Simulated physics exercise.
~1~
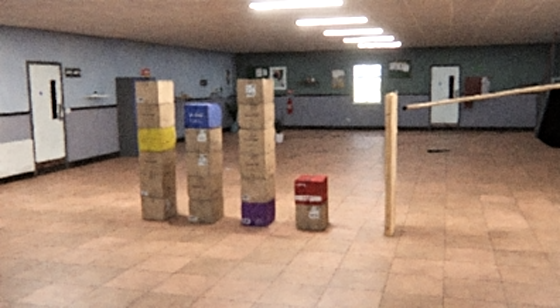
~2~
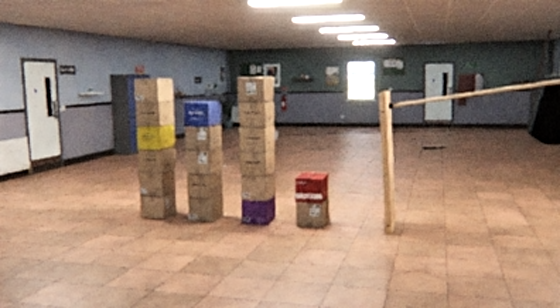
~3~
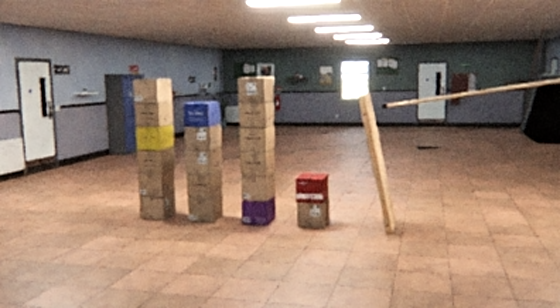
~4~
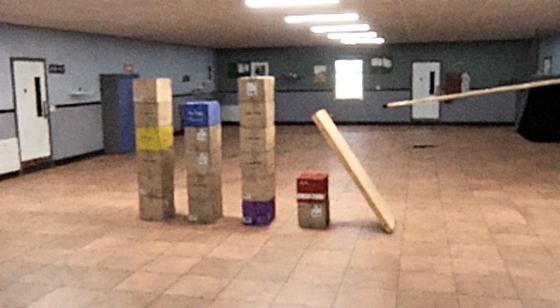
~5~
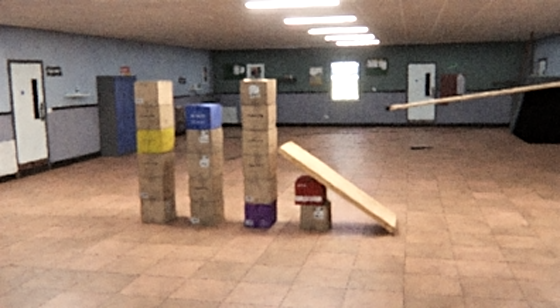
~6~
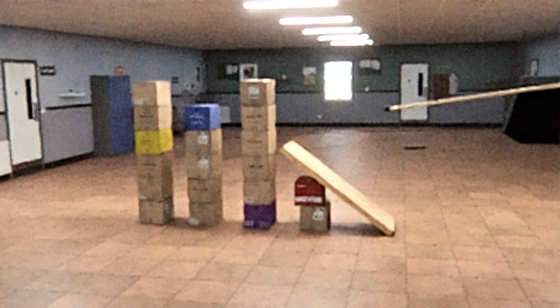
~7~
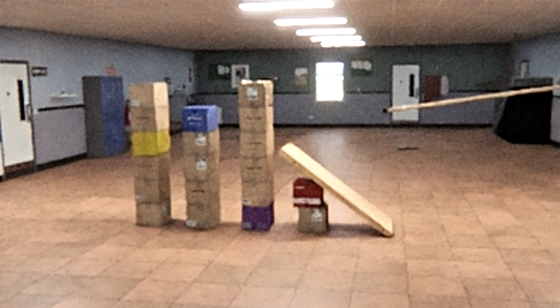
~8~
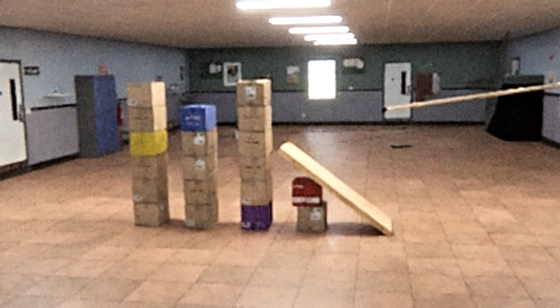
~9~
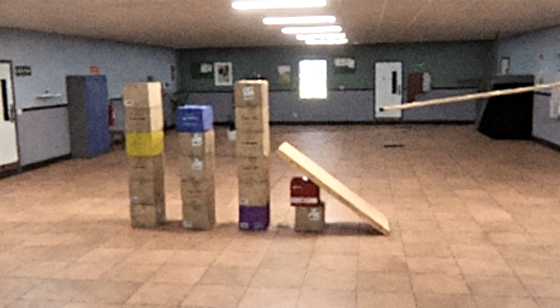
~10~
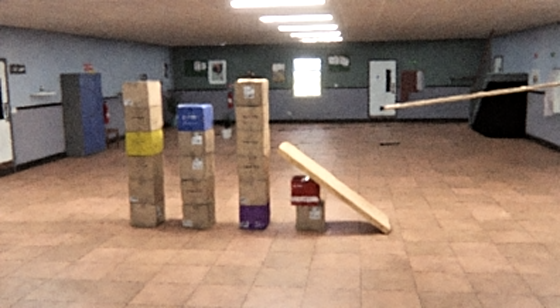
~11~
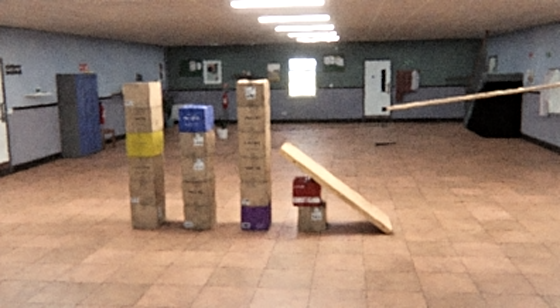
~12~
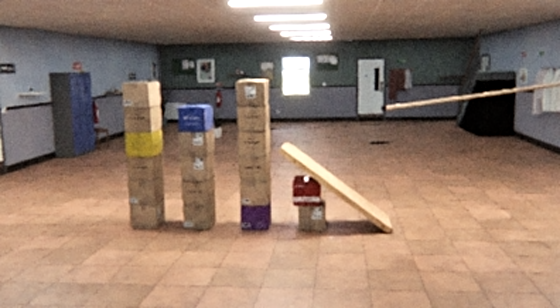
A pole tips an upright board leftward onto the short red-topped stack, where it rests leaning.
